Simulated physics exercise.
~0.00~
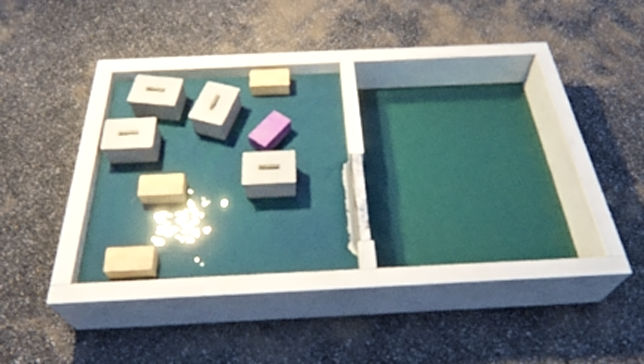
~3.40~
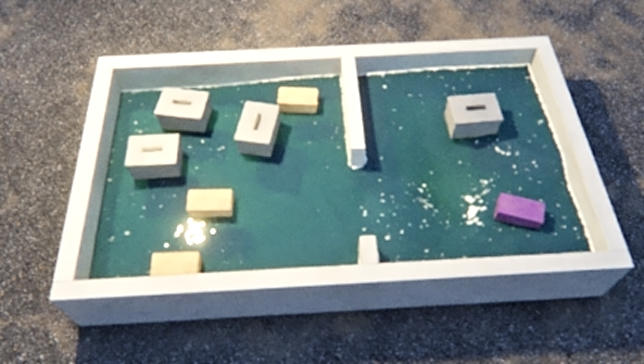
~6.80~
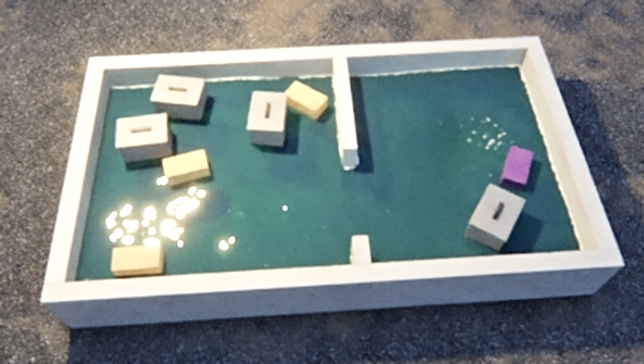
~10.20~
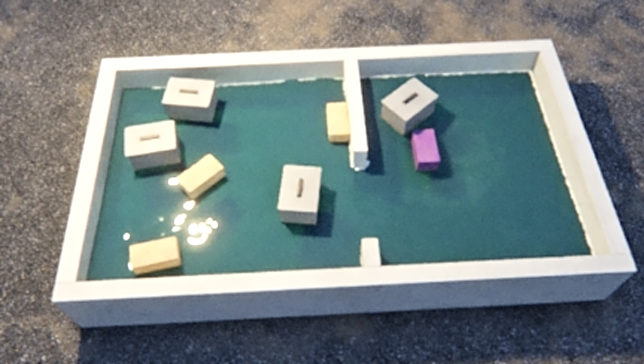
Divided white basin flooding as its gate opens, a purple block and grey box drifting through and circling into the right side.
